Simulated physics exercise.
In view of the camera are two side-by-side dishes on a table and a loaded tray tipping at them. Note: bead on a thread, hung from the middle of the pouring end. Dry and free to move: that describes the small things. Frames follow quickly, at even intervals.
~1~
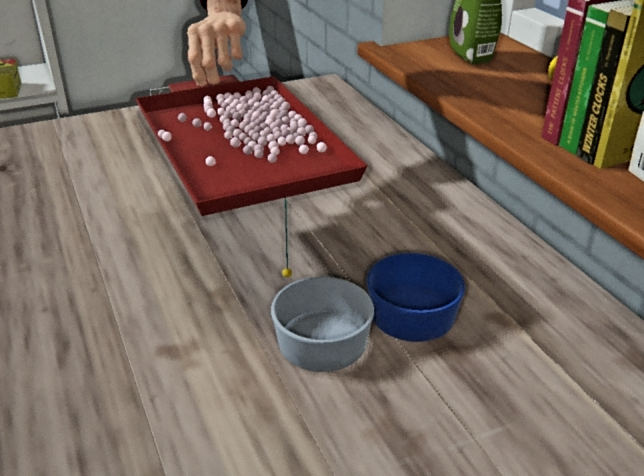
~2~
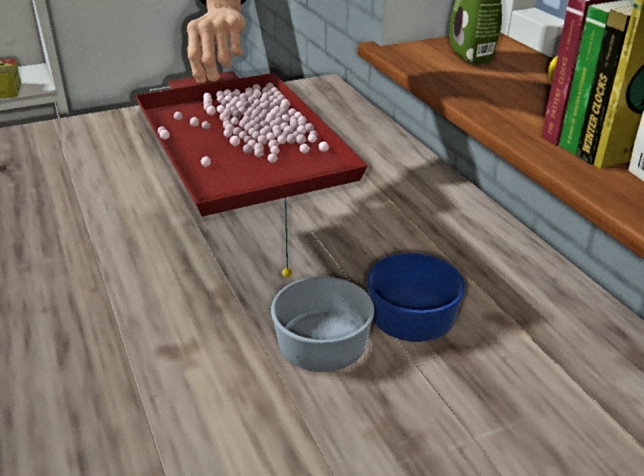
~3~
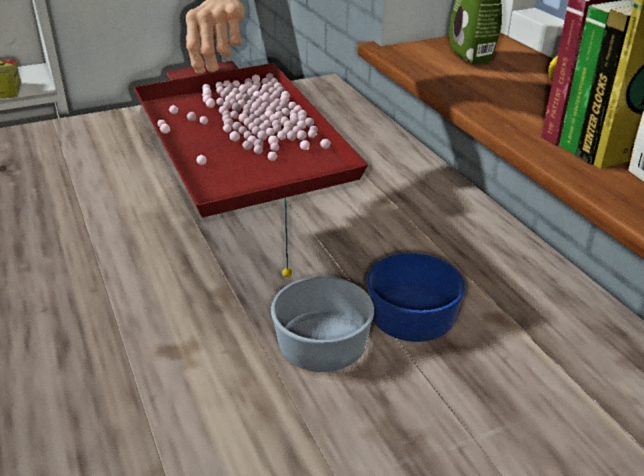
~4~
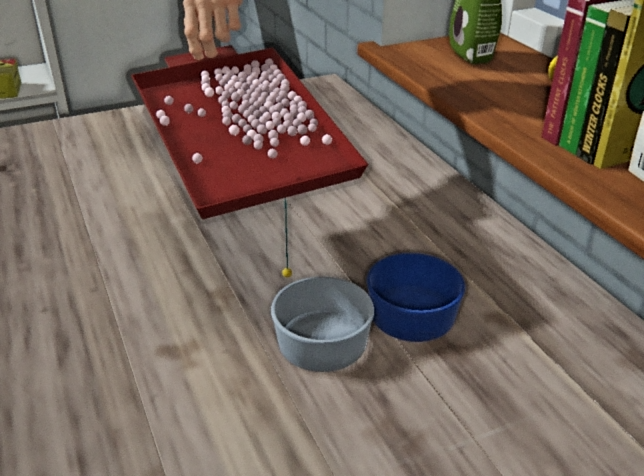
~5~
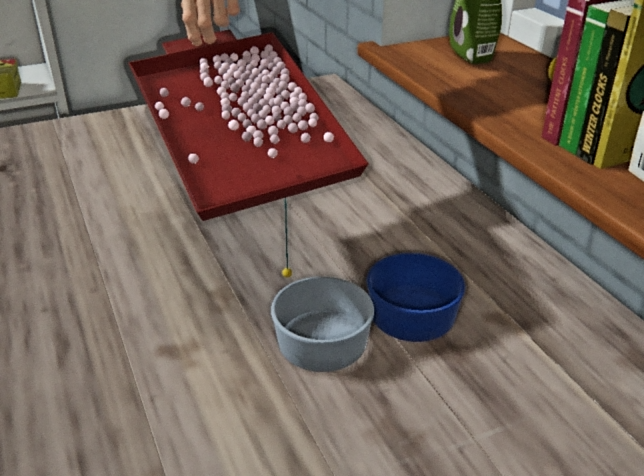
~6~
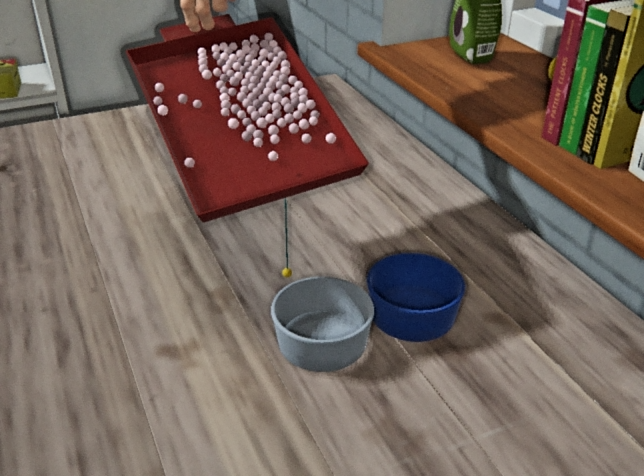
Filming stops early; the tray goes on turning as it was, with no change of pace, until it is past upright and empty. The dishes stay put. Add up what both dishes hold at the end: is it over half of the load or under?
Most of the load will miss the dishes.
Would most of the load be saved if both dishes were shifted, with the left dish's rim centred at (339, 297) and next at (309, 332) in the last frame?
Try 1: Not up to half; try 2: Not up to half.
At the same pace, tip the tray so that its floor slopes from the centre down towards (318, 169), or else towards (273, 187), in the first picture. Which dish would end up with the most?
First right, then the left dish.
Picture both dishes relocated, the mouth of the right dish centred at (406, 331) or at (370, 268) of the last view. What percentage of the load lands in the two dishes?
In order, 0 % and 10 %.
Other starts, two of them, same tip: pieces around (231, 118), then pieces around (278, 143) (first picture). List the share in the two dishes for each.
Estimate: 0 % first, 20 % second.
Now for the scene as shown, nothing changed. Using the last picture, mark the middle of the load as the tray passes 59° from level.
Close to (228, 223).
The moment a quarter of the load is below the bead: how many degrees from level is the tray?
Tilt: Around 60 degrees.
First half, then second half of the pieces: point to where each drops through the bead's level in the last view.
The first part passes (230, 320); everything after passes (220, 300).
Soon, tray tipped steeply; about half on the tray; a stray few in the left dish; a small part outside both; about a quarter in the air.
A while on, tray tipped right over; a small part on the tray; a stray few in the left dish; most outside both; a small part in the air.
Towards the end, tray tipped past a quarter turn; a stray few in the left dish; nearly all outside both.
Finally, tray tipped past a quarter turn; a stray few in the left dish; none in the right dish; nearly all outside both.
